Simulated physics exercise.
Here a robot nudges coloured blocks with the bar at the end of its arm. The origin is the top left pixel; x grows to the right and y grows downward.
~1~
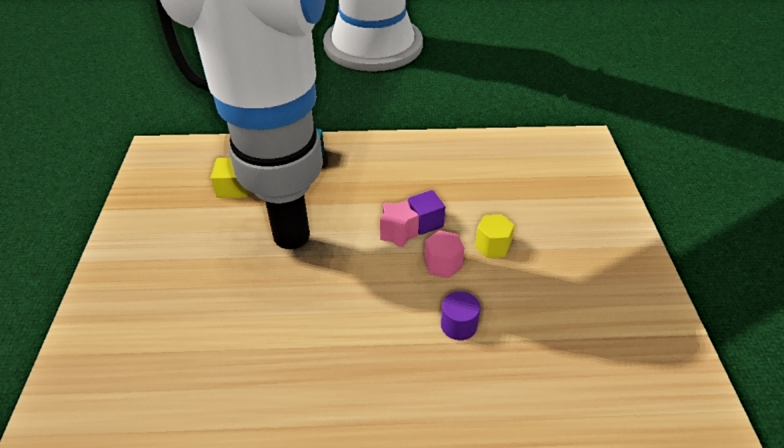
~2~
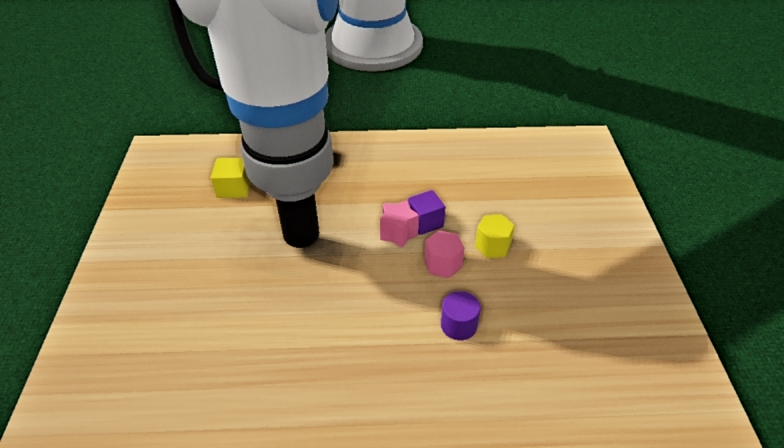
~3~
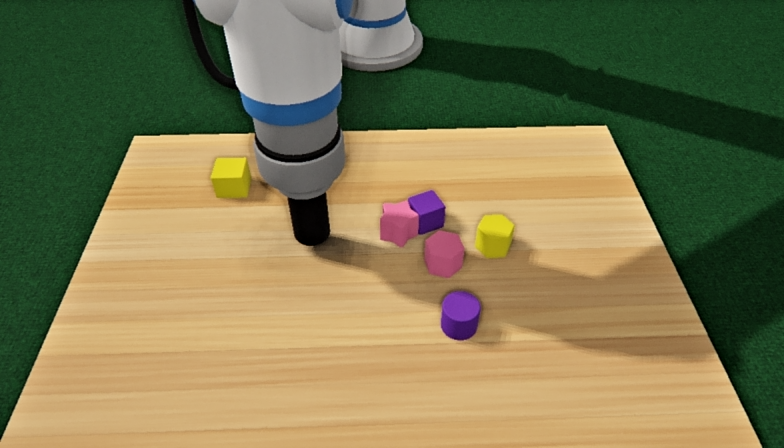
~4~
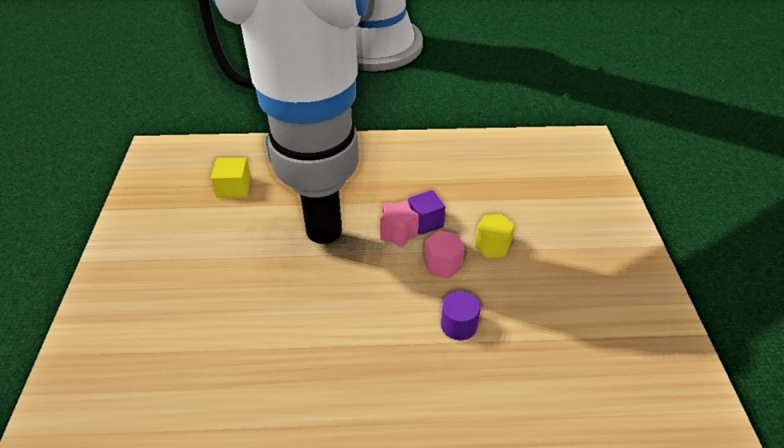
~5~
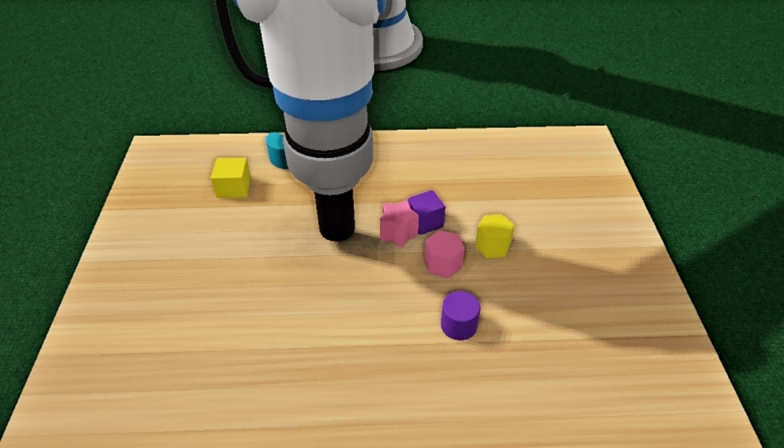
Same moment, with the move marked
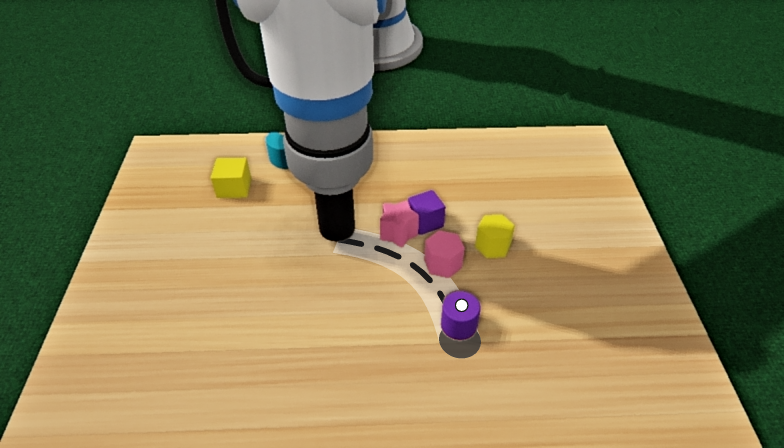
Robot arm sliding its black bar slowly rightward over a wooden table, while the pink, purple and yellow blocks stay still.
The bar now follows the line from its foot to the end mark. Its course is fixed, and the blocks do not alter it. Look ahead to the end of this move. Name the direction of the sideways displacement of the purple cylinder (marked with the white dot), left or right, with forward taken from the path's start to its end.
Sideways shift: Right.
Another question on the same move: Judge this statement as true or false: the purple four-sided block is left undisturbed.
False.
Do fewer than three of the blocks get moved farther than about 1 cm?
I expect not.
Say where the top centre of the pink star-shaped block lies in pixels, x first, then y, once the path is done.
The middle of its top is at (428, 220).
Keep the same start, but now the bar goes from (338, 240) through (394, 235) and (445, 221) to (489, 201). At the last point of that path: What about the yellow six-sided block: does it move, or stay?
From what I can tell, it will keep its place.
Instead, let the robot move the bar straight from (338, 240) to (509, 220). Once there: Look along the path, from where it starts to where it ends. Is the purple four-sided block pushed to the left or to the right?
It goes toward the left-hand side.
Drawn move, from (338, 240) through (393, 254) and (437, 288) to (460, 340); the dot is on the purple cylinder.
On the path given first. One third of the way, bar (394, 245); pink star-shaped block (421, 216), turned 35° anticlockwise; purple four-sided block (436, 196), turned 30° anticlockwise.
Two thirds of the way, bar (438, 280); pink star-shaped block (428, 220), turned 60° anticlockwise; purple four-sided block (437, 195), turned 35° anticlockwise; pink six-sided block (465, 248), turned 15° anticlockwise.
At the end, bar (461, 331); pink star-shaped block (428, 220), turned 60° anticlockwise; purple four-sided block (437, 195), turned 35° anticlockwise; pink six-sided block (465, 248), turned 15° anticlockwise; purple cylinder (488, 351).
